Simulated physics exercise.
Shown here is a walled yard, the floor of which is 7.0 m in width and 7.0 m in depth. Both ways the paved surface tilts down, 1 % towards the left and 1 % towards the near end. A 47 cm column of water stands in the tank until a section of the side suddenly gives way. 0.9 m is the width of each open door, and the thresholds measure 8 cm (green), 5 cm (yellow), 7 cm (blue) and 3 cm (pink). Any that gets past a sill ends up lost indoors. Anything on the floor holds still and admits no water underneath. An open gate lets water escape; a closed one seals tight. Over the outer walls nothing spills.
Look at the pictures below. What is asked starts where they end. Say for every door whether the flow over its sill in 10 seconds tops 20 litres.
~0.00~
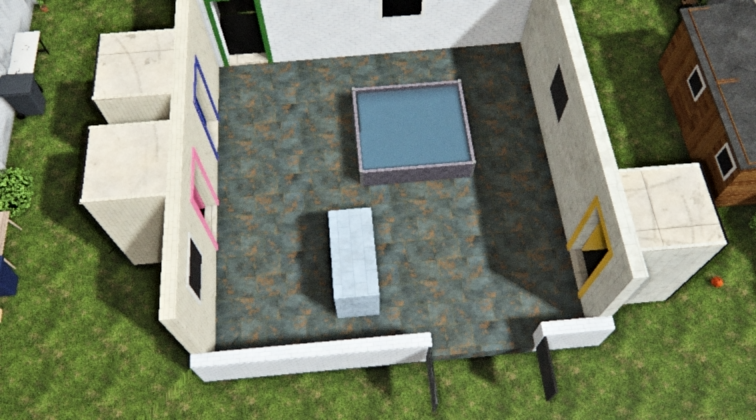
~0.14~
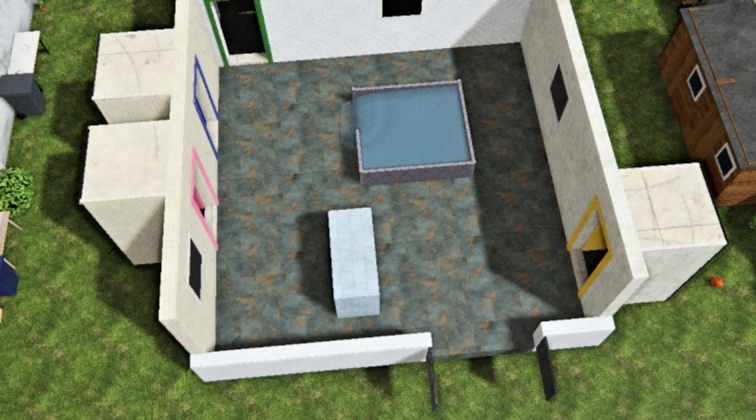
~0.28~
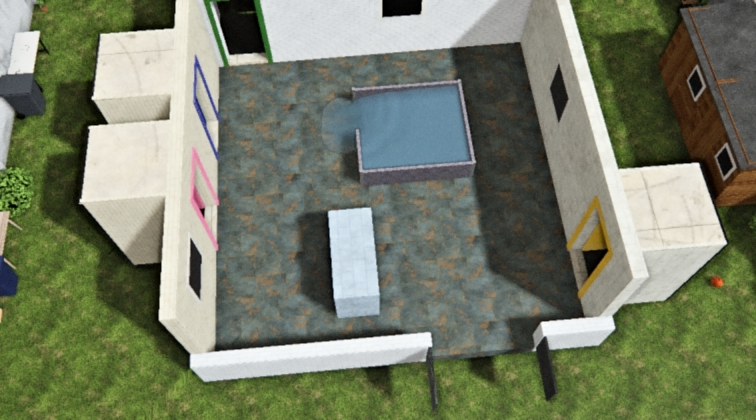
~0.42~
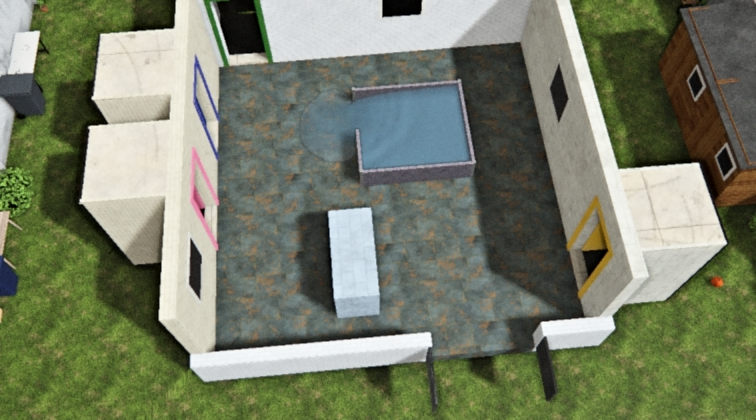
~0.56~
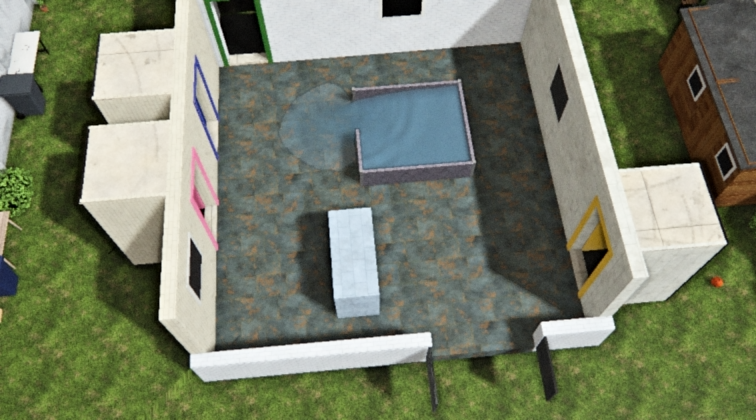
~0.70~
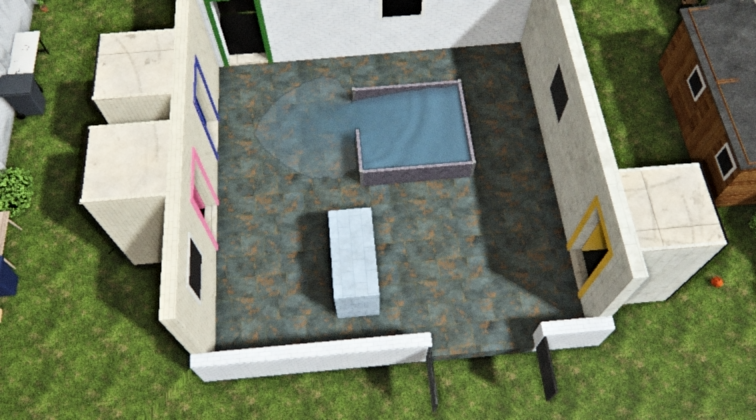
In order: Green door: Beyond the limit, yellow door: Short of the limit, blue door: Beyond the limit, pink door: Beyond the limit.
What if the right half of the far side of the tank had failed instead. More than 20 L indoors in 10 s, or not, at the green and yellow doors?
So green ends up short of it and yellow ends up short of it.
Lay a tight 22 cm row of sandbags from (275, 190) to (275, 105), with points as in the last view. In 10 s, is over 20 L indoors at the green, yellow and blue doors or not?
In that case green gets more than allowed, yellow gets no more than allowed, blue gets no more than allowed.
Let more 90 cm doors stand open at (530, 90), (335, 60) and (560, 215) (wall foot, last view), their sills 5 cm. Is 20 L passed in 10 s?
Check each in turn: The first fails, the second fails, the third fails.
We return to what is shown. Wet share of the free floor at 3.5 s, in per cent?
Roughly 25 % of the floor.
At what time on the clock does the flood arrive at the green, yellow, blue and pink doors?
First arrivals - green 1.6 s, yellow not in the 10 s, blue 1.0 s, pink 2.0 s.
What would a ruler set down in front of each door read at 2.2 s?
In cm: Green 16, yellow 0, blue 18, pink 6.
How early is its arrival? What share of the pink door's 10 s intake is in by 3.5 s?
I'd say close to 25 percent.
After 1.4 s water covers 20 % of the floor and is deepest (28 cm) near (349, 118); green door not reached, yellow door not reached, blue door 11 cm at the sill, 5 L in, pink door not reached.
After 2.2 s water covers 20 % of the floor and is deepest (32 cm) near (219, 76); green door 16 cm at the sill, 2 L in, yellow door not reached, blue door 18 cm at the sill, 56 L in, pink door 6 cm at the sill, 0 L in.
After 3.5 s water covers 25 % of the floor and is deepest (20 cm) near (218, 150); green door 17 cm at the sill, 47 L in, yellow door not reached, blue door 19 cm at the sill, 147 L in, pink door 7 cm at the sill, 13 L in.
After 6.0 s water covers 40 % of the floor and is deepest (16 cm) near (218, 150); green door 11 cm at the sill, 81 L in, yellow door not reached, blue door 16 cm at the sill, 241 L in, pink door 7 cm at the sill, 34 L in.
After 10.0 s water covers 60 % of the floor and is deepest (12 cm) near (216, 364); green door 7 cm at the sill, 94 L in, yellow door not reached, blue door 10 cm at the sill, 310 L in, pink door 5 cm at the sill, 55 L in.
